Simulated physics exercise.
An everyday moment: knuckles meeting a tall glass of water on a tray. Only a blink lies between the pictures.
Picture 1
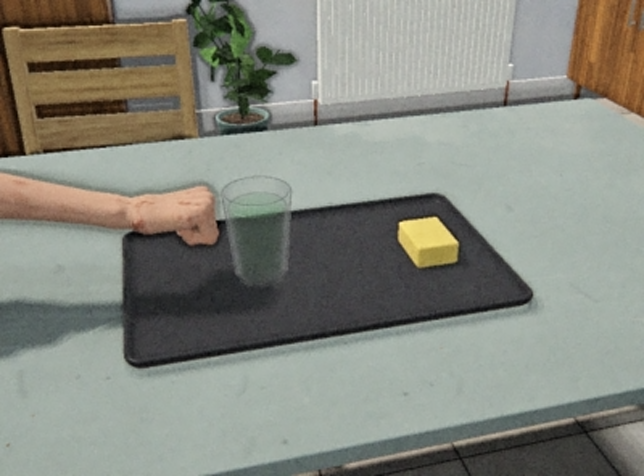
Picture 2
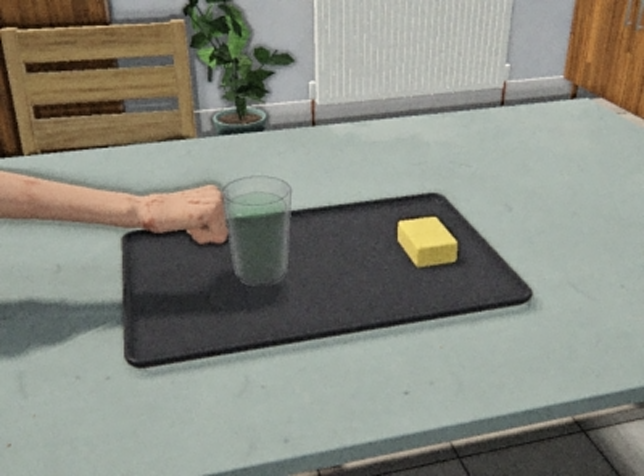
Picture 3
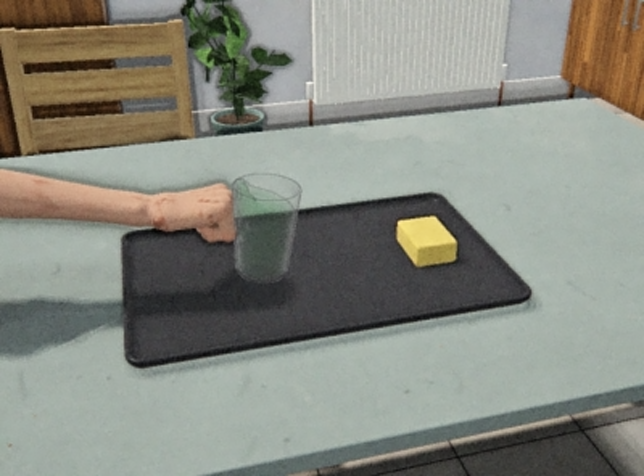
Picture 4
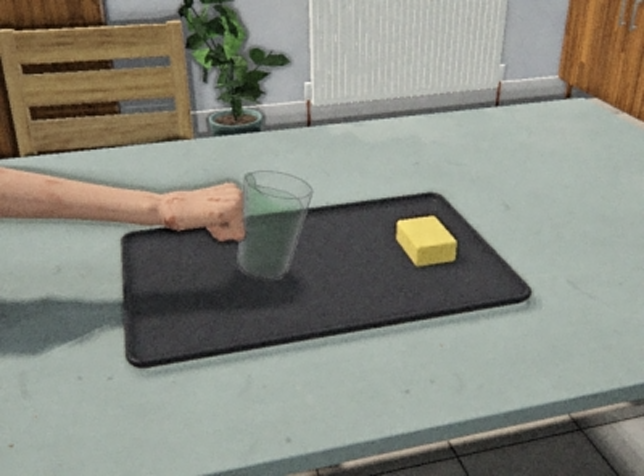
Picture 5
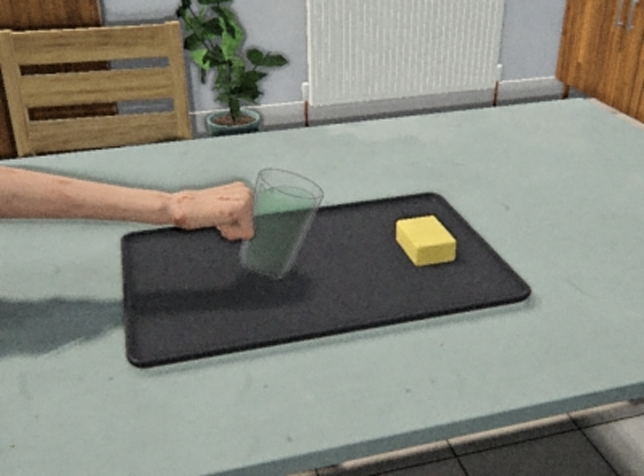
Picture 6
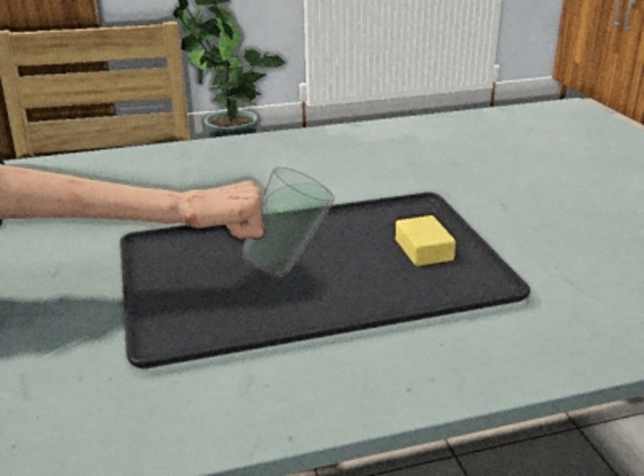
In a room with a pale green tabletop, seen from slightly above, a wooden chair, a potted plant and a white radiator stand behind the table. A dark tray holds a clear glass of greenish water left of centre and a yellow block to the right, with a bare forearm reaching in from the left. The fist moves right against the glass, which leans steadily rightward while the block stays put on the tray and the view drifts very slightly.
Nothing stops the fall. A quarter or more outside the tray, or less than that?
After the fall a quarter and more lands beyond the tray.
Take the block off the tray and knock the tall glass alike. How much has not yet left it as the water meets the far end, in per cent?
Close to 60 per cent.
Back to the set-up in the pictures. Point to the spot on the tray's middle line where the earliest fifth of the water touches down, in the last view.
At about (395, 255).
A moment on, the tall glass lies on its side and 82 per cent is in the glass, 8 on the tray and 10 above or beyond its rim.
Next, the tall glass lies on its side and 46 per cent is in the glass, 28 on the tray and 26 above or beyond its rim.
Then the tall glass lies on its side and 28 per cent is in the glass, 41 on the tray and 31 above or beyond its rim.
Later the tall glass lies on its side and 14 per cent is in the glass, 50 on the tray and 36 above or beyond its rim.
Finally, 66 per cent is held by tray and glass, 34 is off the tray.
